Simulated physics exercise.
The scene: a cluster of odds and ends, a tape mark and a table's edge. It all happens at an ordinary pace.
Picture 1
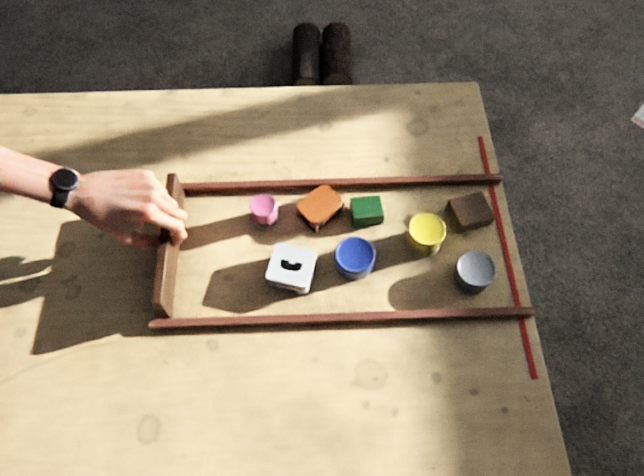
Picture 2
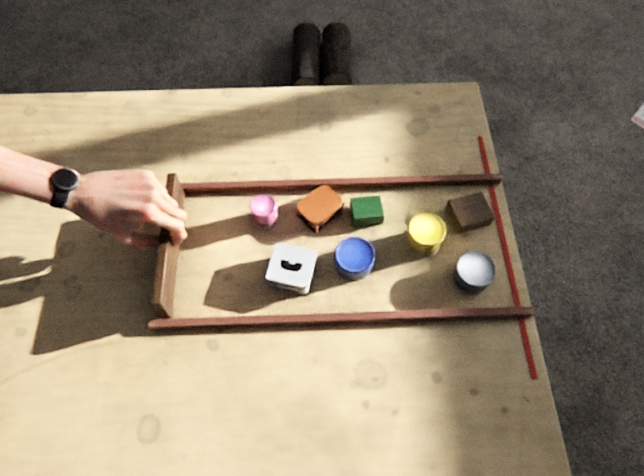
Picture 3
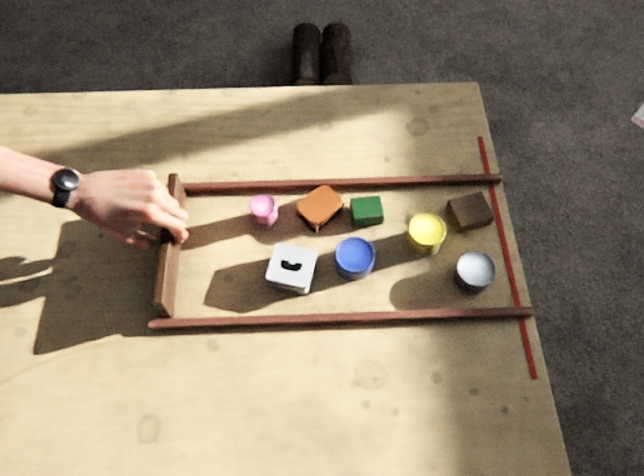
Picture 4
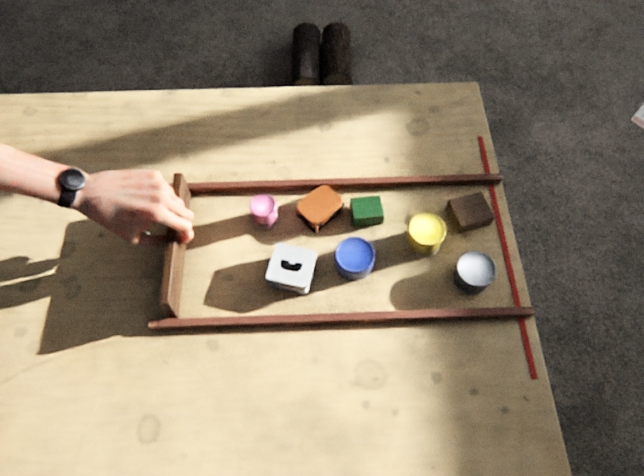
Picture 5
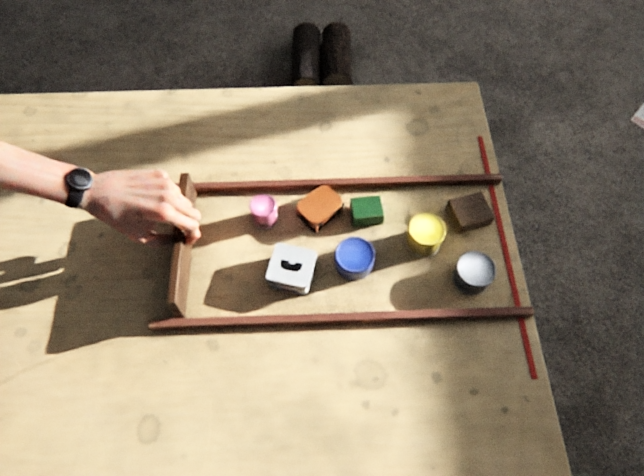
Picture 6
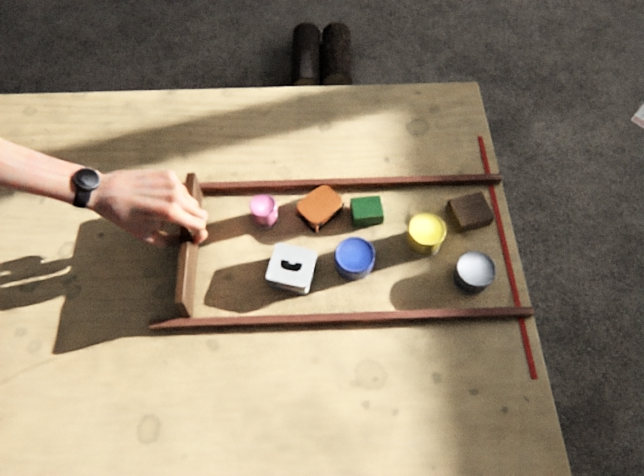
A hand wearing a dark watch grips a wooden board at the left of a pale tabletop, seen from above, with grey floor beyond and a pair of dark shoes at the top. Between two reddish-brown rails sit pink, orange, green, white, blue, yellow, brown and grey objects, left of a red tape line. The hand slides the board slightly right while the objects and camera stay still.
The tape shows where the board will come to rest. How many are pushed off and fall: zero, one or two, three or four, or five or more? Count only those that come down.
In the end the number that fall off is five or more.
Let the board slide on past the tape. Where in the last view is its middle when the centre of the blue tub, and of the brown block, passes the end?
About (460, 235), and (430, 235) for the other.
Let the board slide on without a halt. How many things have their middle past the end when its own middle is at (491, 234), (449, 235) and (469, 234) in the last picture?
Past the end: 5, 3 and 4.
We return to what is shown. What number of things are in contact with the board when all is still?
That makes 2.
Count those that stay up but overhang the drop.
2 of them.
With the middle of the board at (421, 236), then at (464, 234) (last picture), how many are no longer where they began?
By then 8, and 8.
A little later, none off yet; brown block at rest near (470, 212); grey pot at rest near (474, 273); yellow pot moving near (427, 238).
When it is over, the number that fall off is five or more; down, white case, orange case, blue tub, yellow pot, grey pot and brown block.
